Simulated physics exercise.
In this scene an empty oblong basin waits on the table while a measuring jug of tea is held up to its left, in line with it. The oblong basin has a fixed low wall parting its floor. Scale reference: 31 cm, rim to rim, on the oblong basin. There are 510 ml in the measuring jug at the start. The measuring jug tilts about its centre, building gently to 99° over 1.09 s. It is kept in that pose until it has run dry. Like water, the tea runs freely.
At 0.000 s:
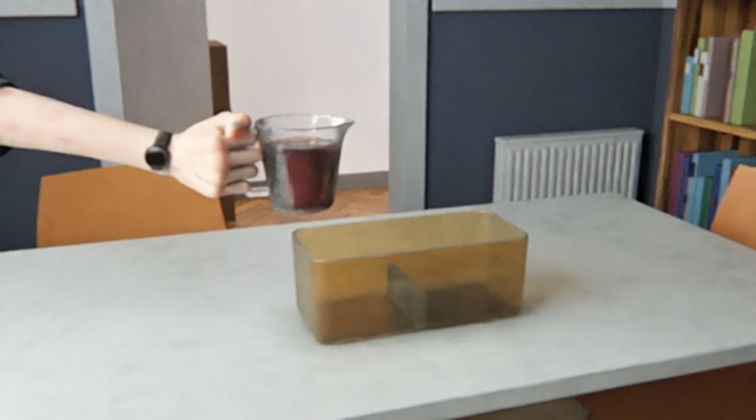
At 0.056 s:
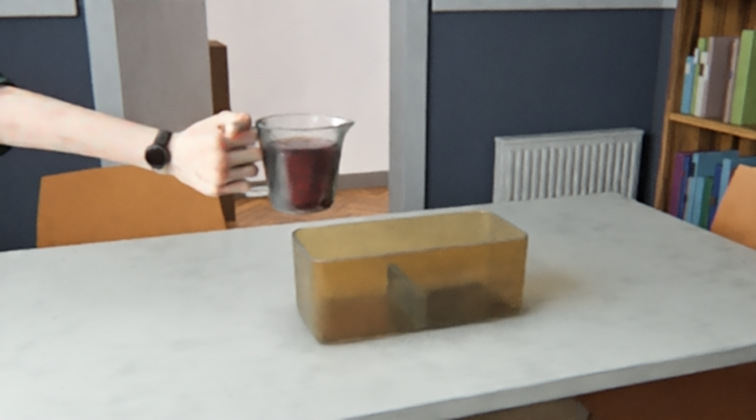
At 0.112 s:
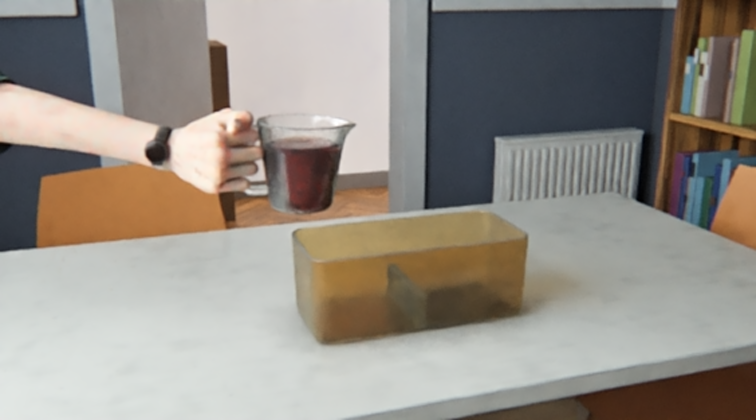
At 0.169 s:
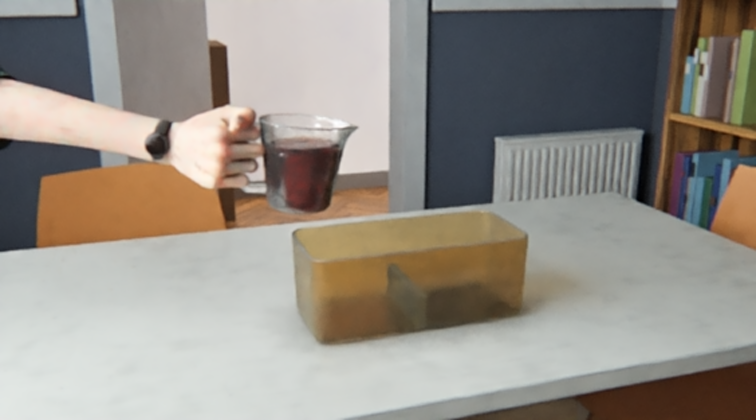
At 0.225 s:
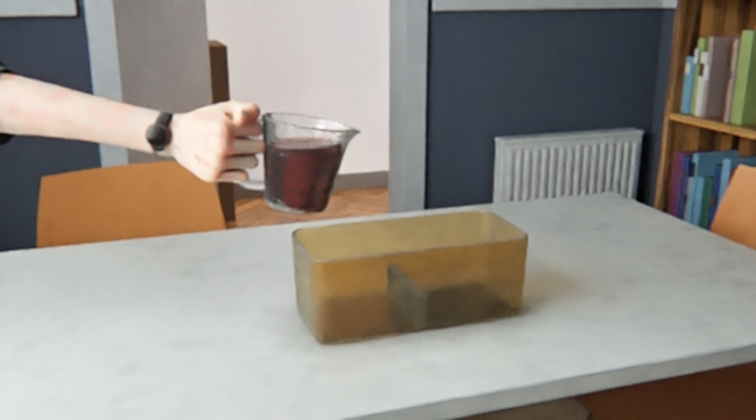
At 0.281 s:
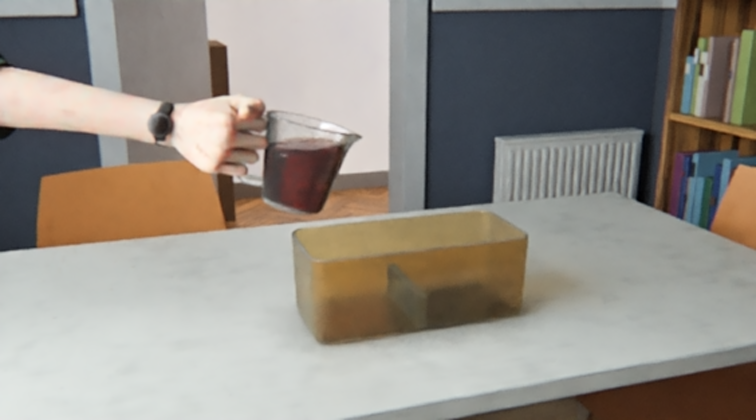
A clear glass measuring jug of dark red tea, held by its handle in a hand with a black watch, tilts gently to the right, its spout dipping slightly. Below it, an empty, see-through amber oblong basin with a low dividing wall sits on a pale grey table. The still camera looks slightly down on a room with orange chairs, dark blue walls, a white radiator and bookshelves at right.
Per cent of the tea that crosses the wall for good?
14 per cent.
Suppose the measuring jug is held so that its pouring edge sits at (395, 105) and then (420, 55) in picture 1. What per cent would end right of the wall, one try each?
Around 95 per cent first, around 90 per cent next.
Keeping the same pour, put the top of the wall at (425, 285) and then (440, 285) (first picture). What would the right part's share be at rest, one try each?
I'd put it at about 5 per cent for the first and about 10 per cent for the second.
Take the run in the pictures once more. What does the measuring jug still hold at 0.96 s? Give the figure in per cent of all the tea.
22 per cent or thereabouts.
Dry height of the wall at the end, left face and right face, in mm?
The left comes to roughly 24 mm and the right to roughly 44 mm.
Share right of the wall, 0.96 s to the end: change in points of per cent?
Looks like it went upward, around 2 per cent.
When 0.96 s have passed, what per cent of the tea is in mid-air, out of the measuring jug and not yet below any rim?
Around 12 per cent of the liquid is in flight.
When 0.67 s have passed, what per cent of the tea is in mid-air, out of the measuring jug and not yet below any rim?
Close to 16 in a hundred.
By 0.67 s the tilt is 67° and 79 per cent is still to pour, 6 is left of the wall and 0 right of it.
By 0.96 s the tilt is 96° and 21 per cent is still to pour, 54 is left of the wall and 12 right of it.
By 1.26 s the tilt is 99° and 1 per cent is still to pour, 83 is left of the wall and 13 right of it.
By 1.59 s the tilt is 99° and 0 per cent is still to pour, 85 is left of the wall and 14 right of it.
At rest 85 per cent lies left of the wall, 14 right of it and 1 outside.
